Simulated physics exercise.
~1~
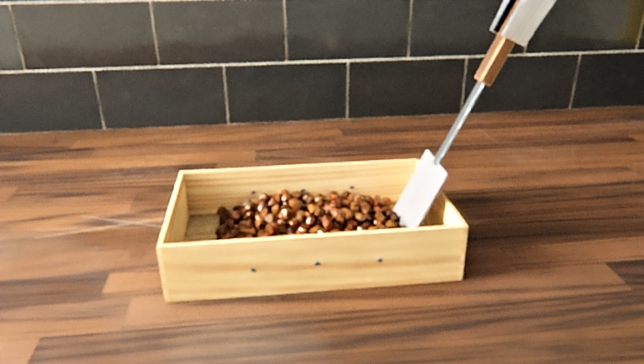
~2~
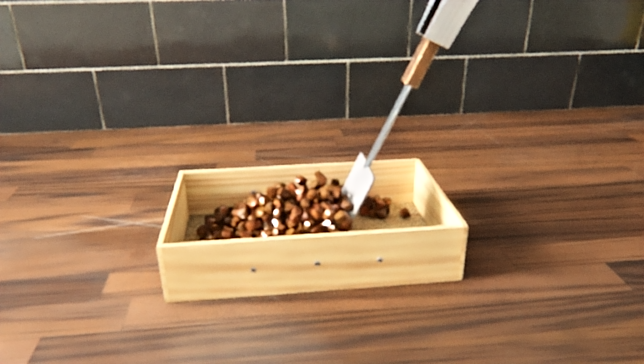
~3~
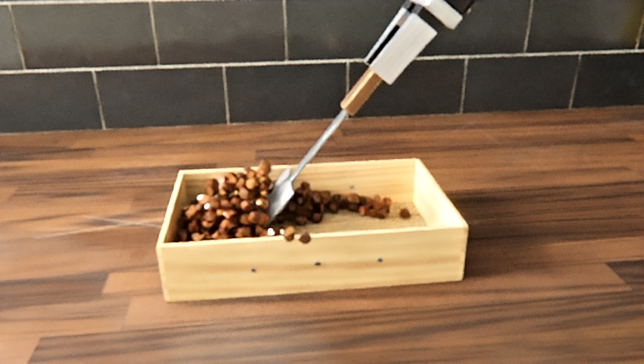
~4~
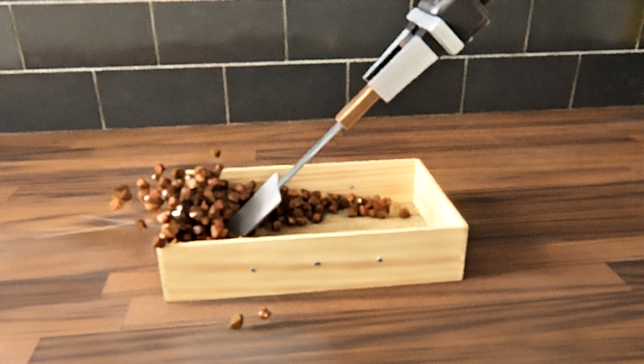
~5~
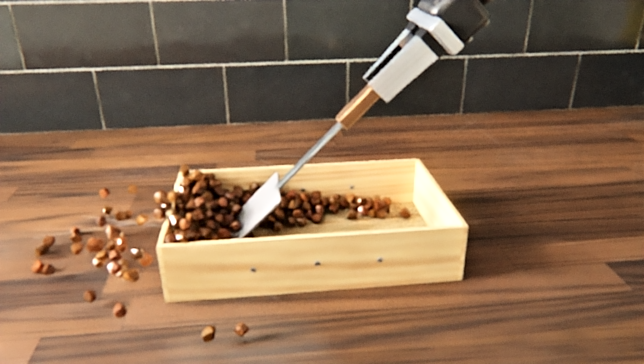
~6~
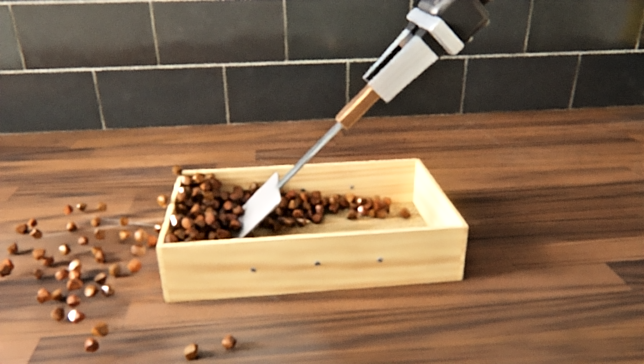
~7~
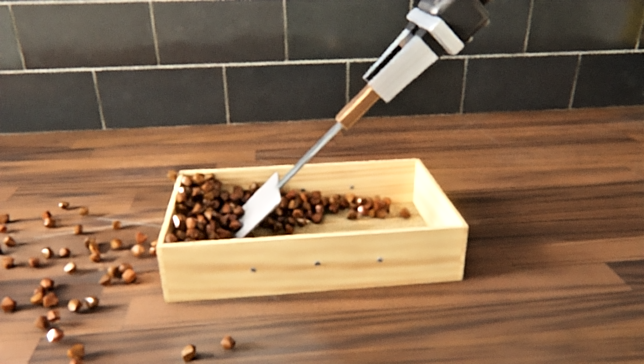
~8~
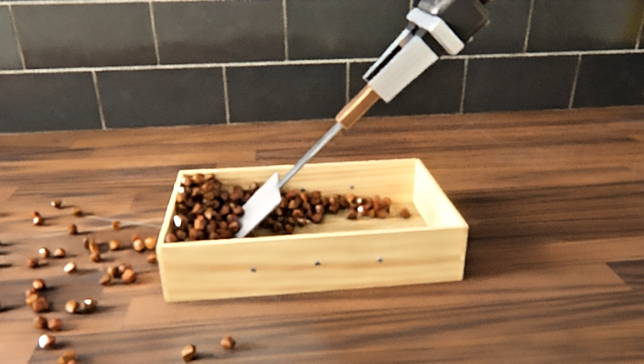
A robotic arm with a white and black body holds a pale paddle in a light wooden trough on a brown wood-plank counter, seen from the front and slightly above, with dark grey tiles behind. Brown pellets lie spread inside the trough. The paddle sweeps from right to left, tilting lower as it bunches the pellets into a heap. The heap surges against the left end, and some pellets spill over the edge as the paddle stops. They scatter and roll across the counter, coming to rest mostly at left, while most remain piled around the still paddle.
